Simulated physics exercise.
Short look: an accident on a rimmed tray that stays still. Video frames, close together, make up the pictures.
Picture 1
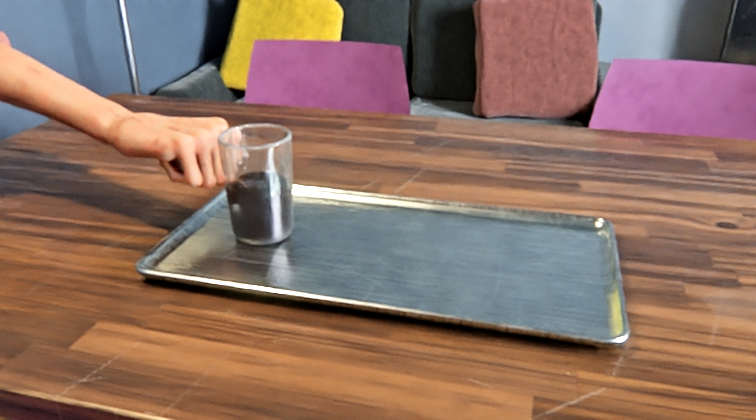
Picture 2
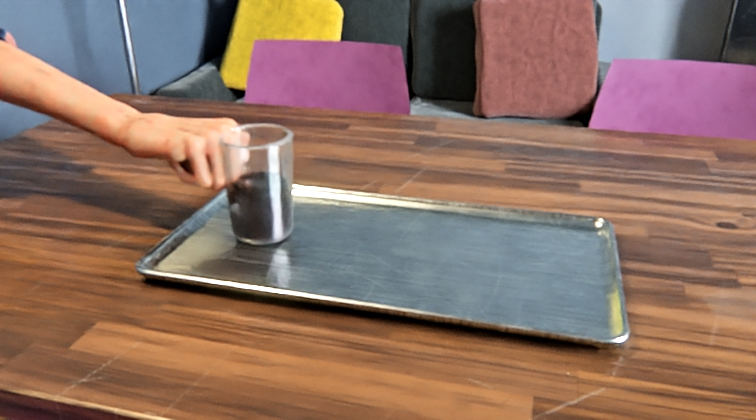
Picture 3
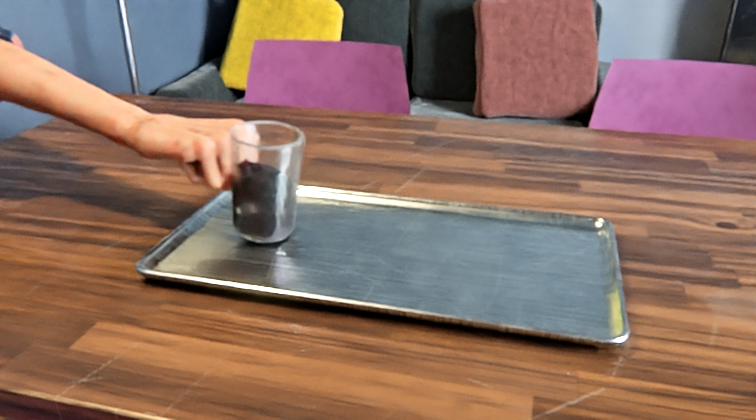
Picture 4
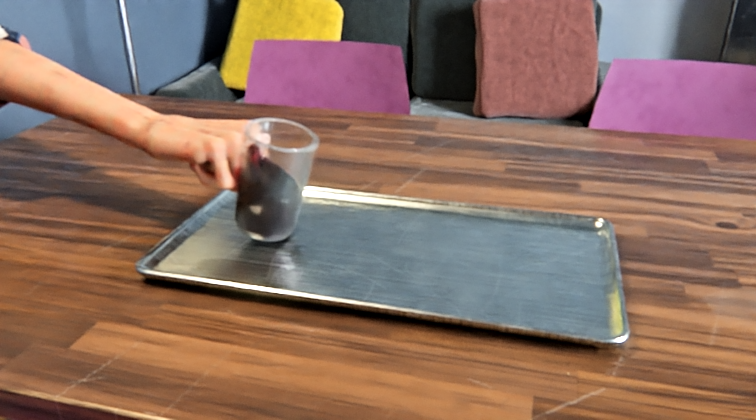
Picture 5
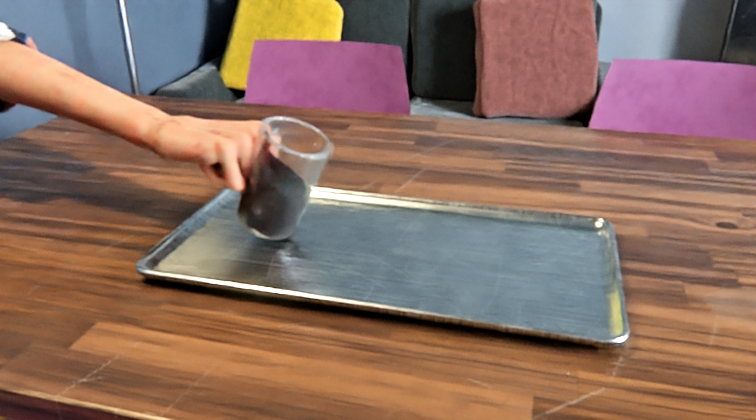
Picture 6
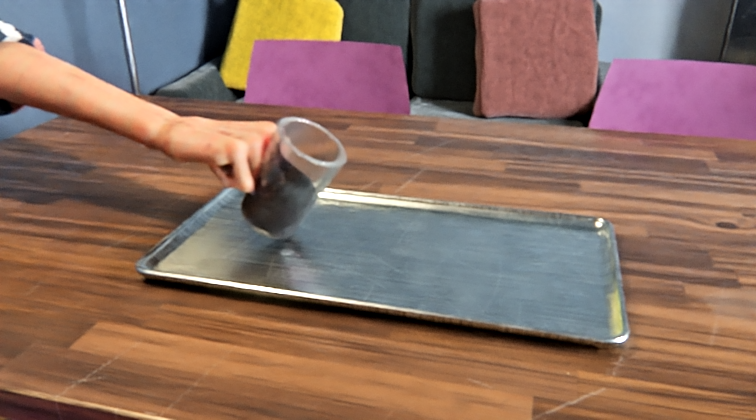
A hand tilting a glass of dark liquid to the right above a metal baking tray on a striped wooden table.
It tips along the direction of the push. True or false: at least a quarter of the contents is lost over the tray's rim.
True.
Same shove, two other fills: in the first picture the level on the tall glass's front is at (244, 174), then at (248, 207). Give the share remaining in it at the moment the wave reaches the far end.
First fill near 45 percent, second near 35 percent.
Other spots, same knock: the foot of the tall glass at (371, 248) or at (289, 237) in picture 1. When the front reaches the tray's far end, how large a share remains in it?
In turn 75 and 40 in a hundred.
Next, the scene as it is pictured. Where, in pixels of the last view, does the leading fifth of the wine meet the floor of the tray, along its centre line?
(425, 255).
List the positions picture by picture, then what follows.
In the first frame, it leans 0°; its right rim is at (286, 140); the wine meets the walls at (235, 177) and (288, 182); the tray's far rim is at (617, 272); the tray is clear ahead.
In the second frame, it leans 0°; its right rim is at (287, 140); the wine meets the walls at (235, 177) and (288, 182).
In the third frame, it leans 7°; its right rim is at (299, 142); the wine meets the walls at (242, 160) and (291, 182).
In the fourth frame, it leans 15°; its right rim is at (313, 147); the wine meets the walls at (251, 149) and (297, 187).
In the fifth frame, it leans 23°; its right rim is at (327, 153); the wine meets the walls at (255, 170) and (308, 189).
In the sixth frame, it leans 31°; its right rim is at (341, 161); the wine meets the walls at (261, 176) and (317, 190).
A moment on, the tall glass lies on its side and 100 per cent is in the glass, 0 on the tray and 0 above or beyond its rim.
Next, the tall glass lies on its side and 50 per cent is in the glass, 39 on the tray and 11 above or beyond its rim.
Then the tall glass lies on its side and 26 per cent is in the glass, 62 on the tray and 12 above or beyond its rim.
Later the tall glass lies on its side and 14 per cent is in the glass, 42 on the tray and 45 above or beyond its rim.
At rest 54 per cent is held by tray and glass, 46 is off the tray.
